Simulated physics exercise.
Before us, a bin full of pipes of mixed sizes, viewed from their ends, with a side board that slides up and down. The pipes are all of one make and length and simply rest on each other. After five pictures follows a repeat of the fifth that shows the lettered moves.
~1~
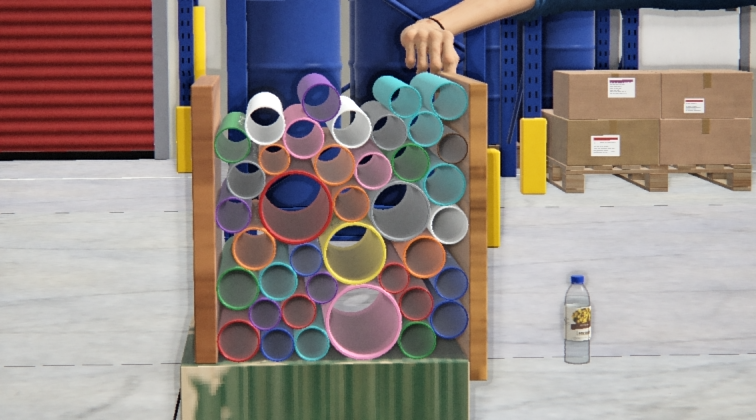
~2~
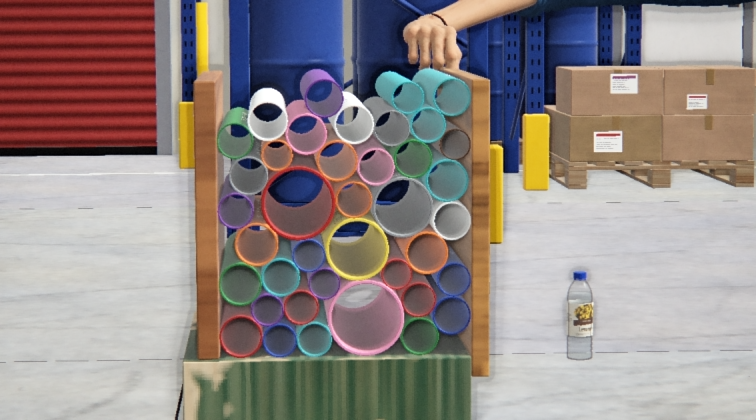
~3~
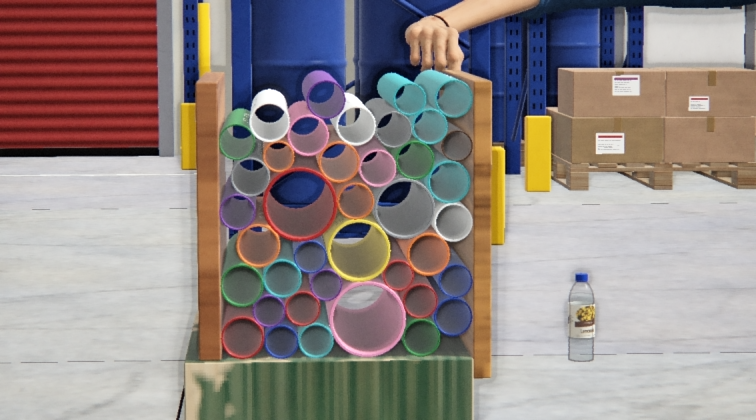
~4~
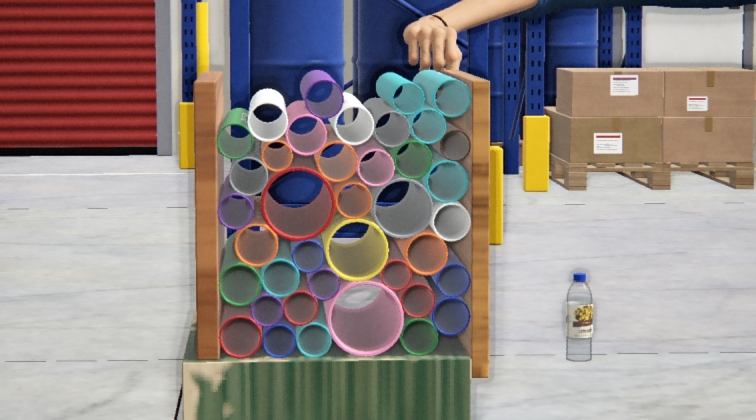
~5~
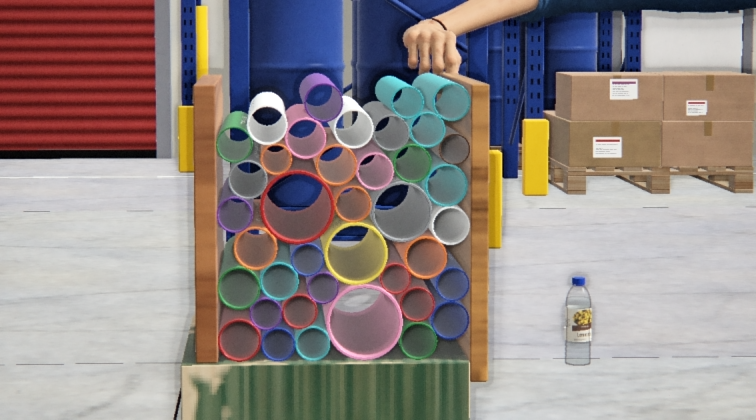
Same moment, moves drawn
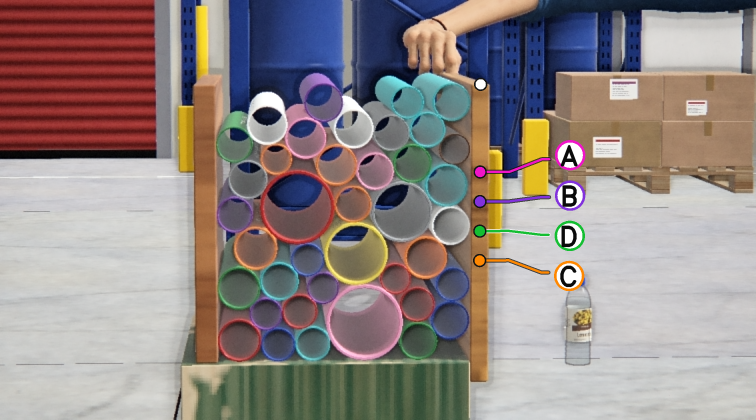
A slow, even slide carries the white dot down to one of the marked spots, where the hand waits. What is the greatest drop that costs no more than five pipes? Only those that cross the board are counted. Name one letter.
Slide it to B.
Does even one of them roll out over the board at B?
Yes, at B.
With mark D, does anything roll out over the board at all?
Yes.
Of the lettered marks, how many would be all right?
Two of the four.
On the marked copy, A at (481, 172); B at (480, 202); C at (480, 261); D at (480, 231); the white dot at (481, 84).
Following B. Soon after the start, top of the board (470, 139).
Later, top of the board (470, 200).
In the end, top of the board (470, 201), four out over the board.
As for the rest, A four out over the board; C more than five out over the board; D more than five out over the board.
